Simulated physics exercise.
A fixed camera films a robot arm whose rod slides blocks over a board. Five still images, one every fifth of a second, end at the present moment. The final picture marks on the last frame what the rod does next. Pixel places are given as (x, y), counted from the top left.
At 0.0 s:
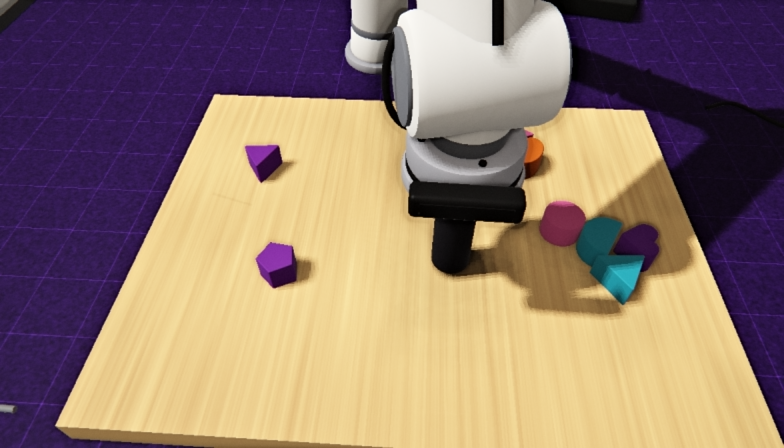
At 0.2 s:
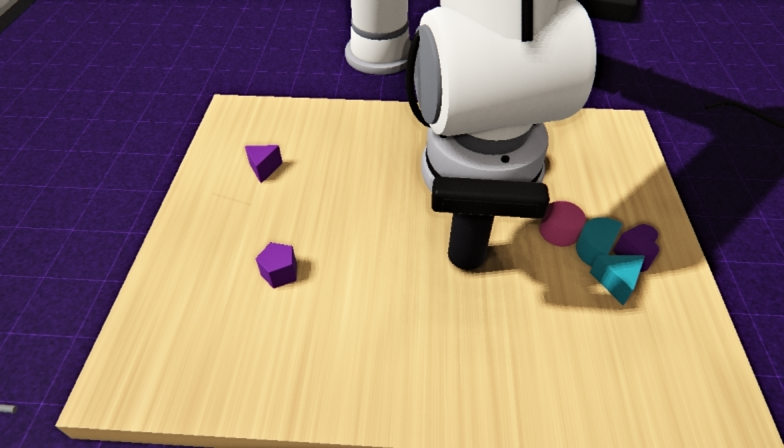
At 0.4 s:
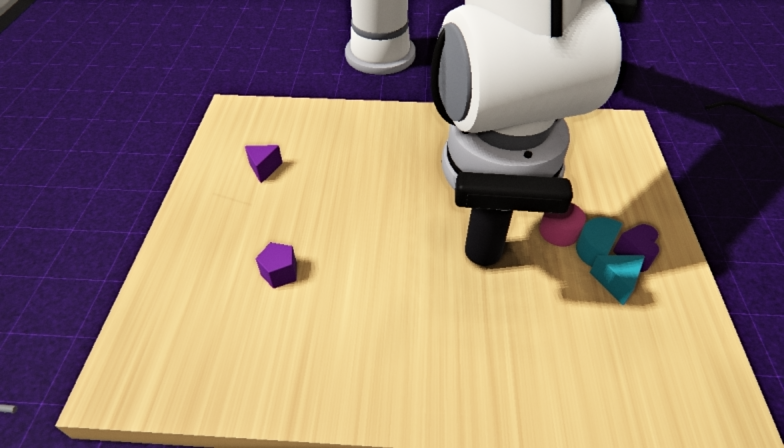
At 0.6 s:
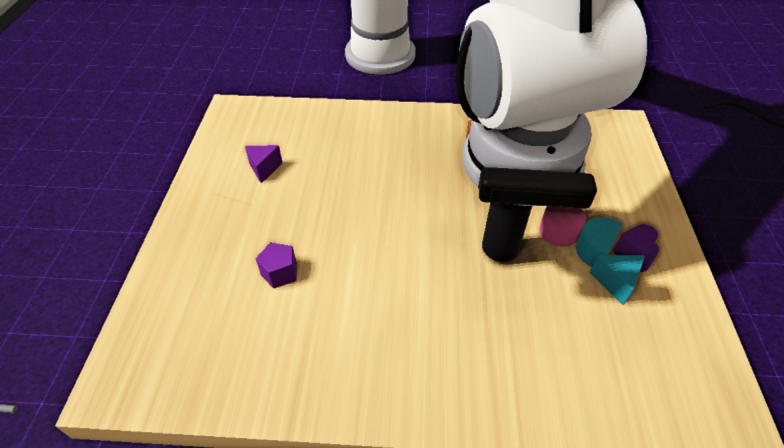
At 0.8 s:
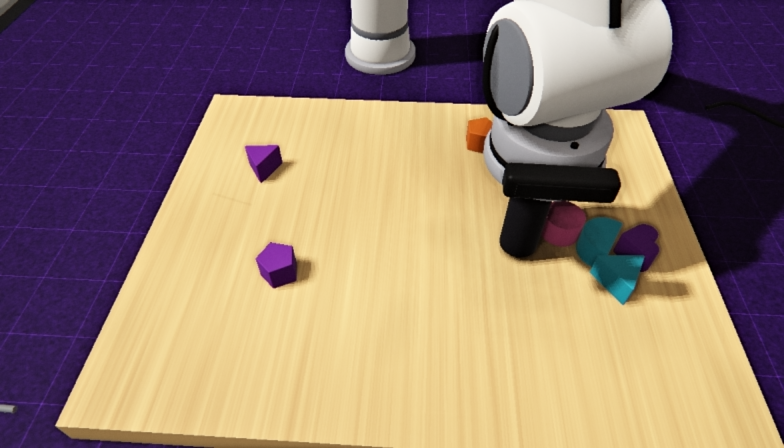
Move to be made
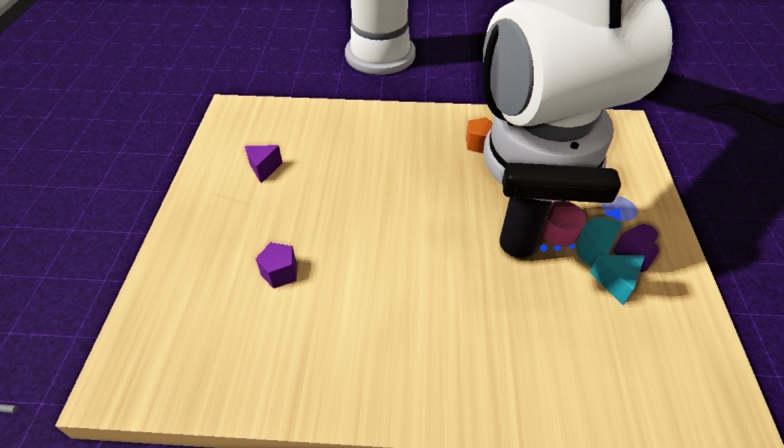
A robot arm slides its black rod right across the board toward a pink block.
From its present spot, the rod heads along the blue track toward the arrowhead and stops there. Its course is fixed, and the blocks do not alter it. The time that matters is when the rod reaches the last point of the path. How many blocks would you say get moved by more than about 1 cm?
There will be three or more blocks that move more than 1 cm.
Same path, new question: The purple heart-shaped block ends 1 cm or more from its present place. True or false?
This is true.
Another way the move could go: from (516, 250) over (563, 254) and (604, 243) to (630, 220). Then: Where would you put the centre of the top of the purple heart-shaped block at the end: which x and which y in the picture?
So, by the moment the path ends, you'll find the top centre of the purple heart-shaped block at (684, 240).
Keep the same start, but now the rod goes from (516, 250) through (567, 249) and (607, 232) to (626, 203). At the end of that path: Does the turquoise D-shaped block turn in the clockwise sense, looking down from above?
Yes - that is the case.
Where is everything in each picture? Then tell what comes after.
Lower end of the rod (450, 259), tops of blocks, pink disc (566, 214), turquoise D-shaped block (602, 232), turquoise triangular block (625, 266), purple heart-shaped block (644, 238), in the first frame.
Rod (466, 255), blocks as before, in the second frame.
Rod (483, 251), blocks as before, in the third frame.
Rod (500, 247), blocks as before, in the fourth frame.
Rod (518, 244), pink disc (566, 214), turquoise D-shaped block (602, 232), turquoise triangular block (625, 266), purple heart-shaped block (644, 238), in the fifth frame.
The drawn path runs from (516, 250) by way of (562, 247) and (599, 233) to (620, 208).
What follows on the original path. One third of the way, rod (564, 241); pink disc (580, 205); turquoise D-shaped block (607, 232).
Two thirds of the way, rod (602, 227); pink disc (592, 188); turquoise D-shaped block (646, 222), turned 15° clockwise; purple heart-shaped block (671, 243), turned 70° clockwise.
At the end, rod (623, 202); pink disc (590, 179); turquoise D-shaped block (653, 221), turned 25° clockwise; turquoise triangular block not moved; purple heart-shaped block (673, 244), turned 85° clockwise.
